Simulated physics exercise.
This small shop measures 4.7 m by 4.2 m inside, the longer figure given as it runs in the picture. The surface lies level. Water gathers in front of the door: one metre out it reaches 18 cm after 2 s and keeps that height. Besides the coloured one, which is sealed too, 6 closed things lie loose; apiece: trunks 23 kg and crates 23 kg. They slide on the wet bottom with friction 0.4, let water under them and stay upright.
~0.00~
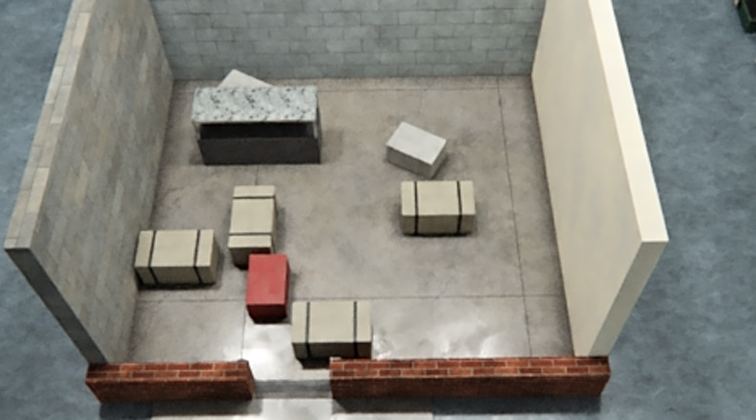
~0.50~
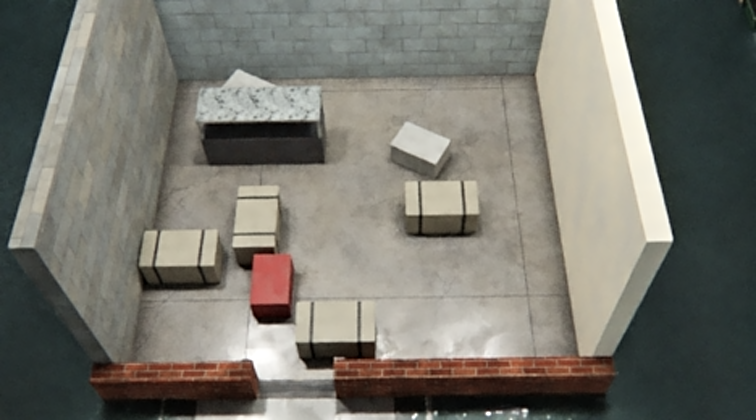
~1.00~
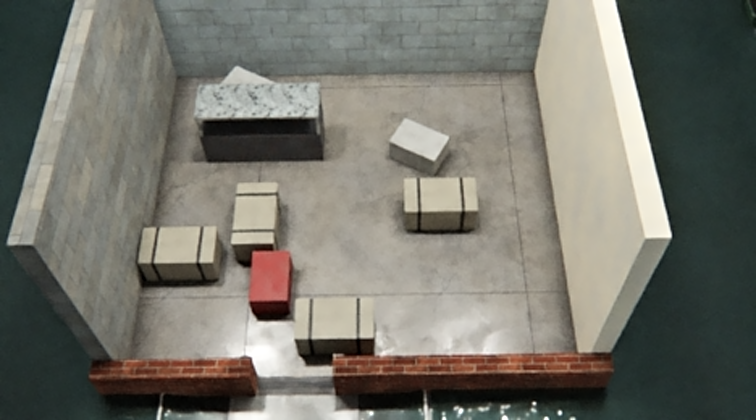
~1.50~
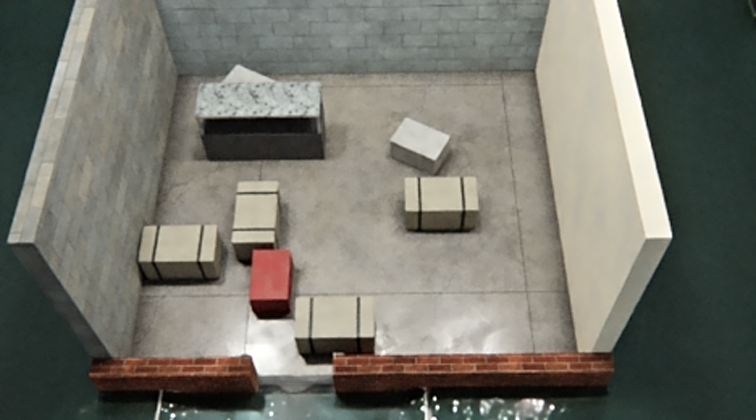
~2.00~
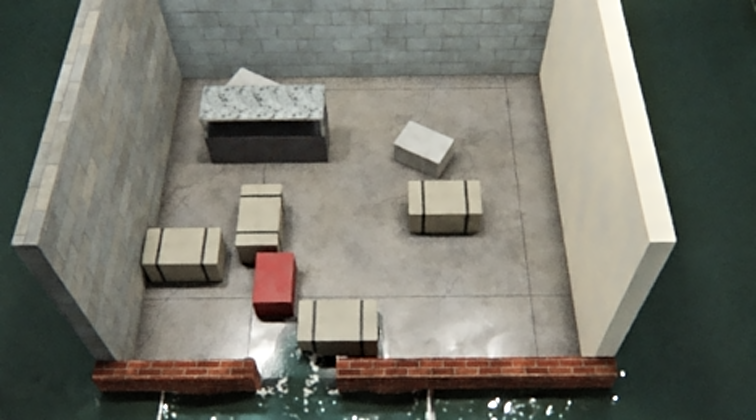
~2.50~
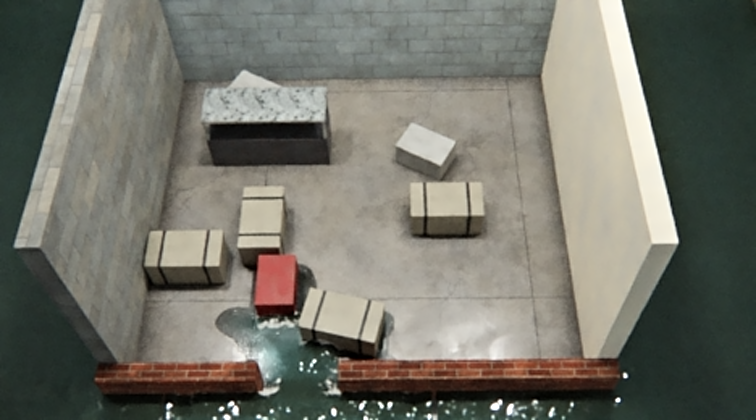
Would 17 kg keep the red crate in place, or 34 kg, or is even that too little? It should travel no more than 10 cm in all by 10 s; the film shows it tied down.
I expect that only the larger load is enough.
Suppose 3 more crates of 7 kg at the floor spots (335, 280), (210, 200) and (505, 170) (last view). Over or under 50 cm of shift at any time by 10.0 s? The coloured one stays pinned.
In turn: Past it, short of it, less.
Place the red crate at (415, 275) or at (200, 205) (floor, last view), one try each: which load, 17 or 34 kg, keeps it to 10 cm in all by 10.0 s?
In turn: Either load holds; it takes the larger.
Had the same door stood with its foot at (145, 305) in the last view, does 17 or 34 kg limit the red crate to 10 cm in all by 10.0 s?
In that case neither weight holds it.
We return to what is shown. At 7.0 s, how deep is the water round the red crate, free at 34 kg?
About 6 cm.
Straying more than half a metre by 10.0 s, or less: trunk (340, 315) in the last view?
Answer: More.
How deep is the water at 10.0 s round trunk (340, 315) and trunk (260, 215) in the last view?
Roughly 4 and 5 cm.
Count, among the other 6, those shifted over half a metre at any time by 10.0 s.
2 of them.
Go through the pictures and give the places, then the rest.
The red crate at (267, 279), on the bottom; water covers 0.0 m2; 0 of 7 have shifted, in the first frame.
The red crate at (271, 279), on the bottom; water covers 0.0 m2; 0 of 7 have shifted, in the second frame.
The red crate at (270, 276) rests on the ground; water covers 0.0 m2; 0 of 7 have shifted, in the third frame.
The red crate at (270, 274) rests on the ground; 0.0 m2 under water; 0 of 7 have shifted, in the fourth frame.
The red crate at (273, 277) rests on the ground; 0.3 m2 under water; 0 of 7 have shifted, in the fifth frame.
The red crate at (276, 279), on the bottom; water covers 0.9 m2; 1 of 7 have shifted, in the sixth frame.
After 3.5 s the red crate would be 6 cm from its start with 17 kg and 0 cm from its start with 34 kg; 5 cm of water round it then.
After 4.5 s the red crate would be 6 cm from its start with 17 kg and 0 cm from its start with 34 kg; 3 cm of water round it then.
After 7.0 s the red crate would be 6 cm from its start with 17 kg and 0 cm from its start with 34 kg; 6 cm of water round it then.
After 10.0 s the red crate would be 19 cm from its start with 17 kg and 0 cm from its start with 34 kg; 6 cm of water round it then.
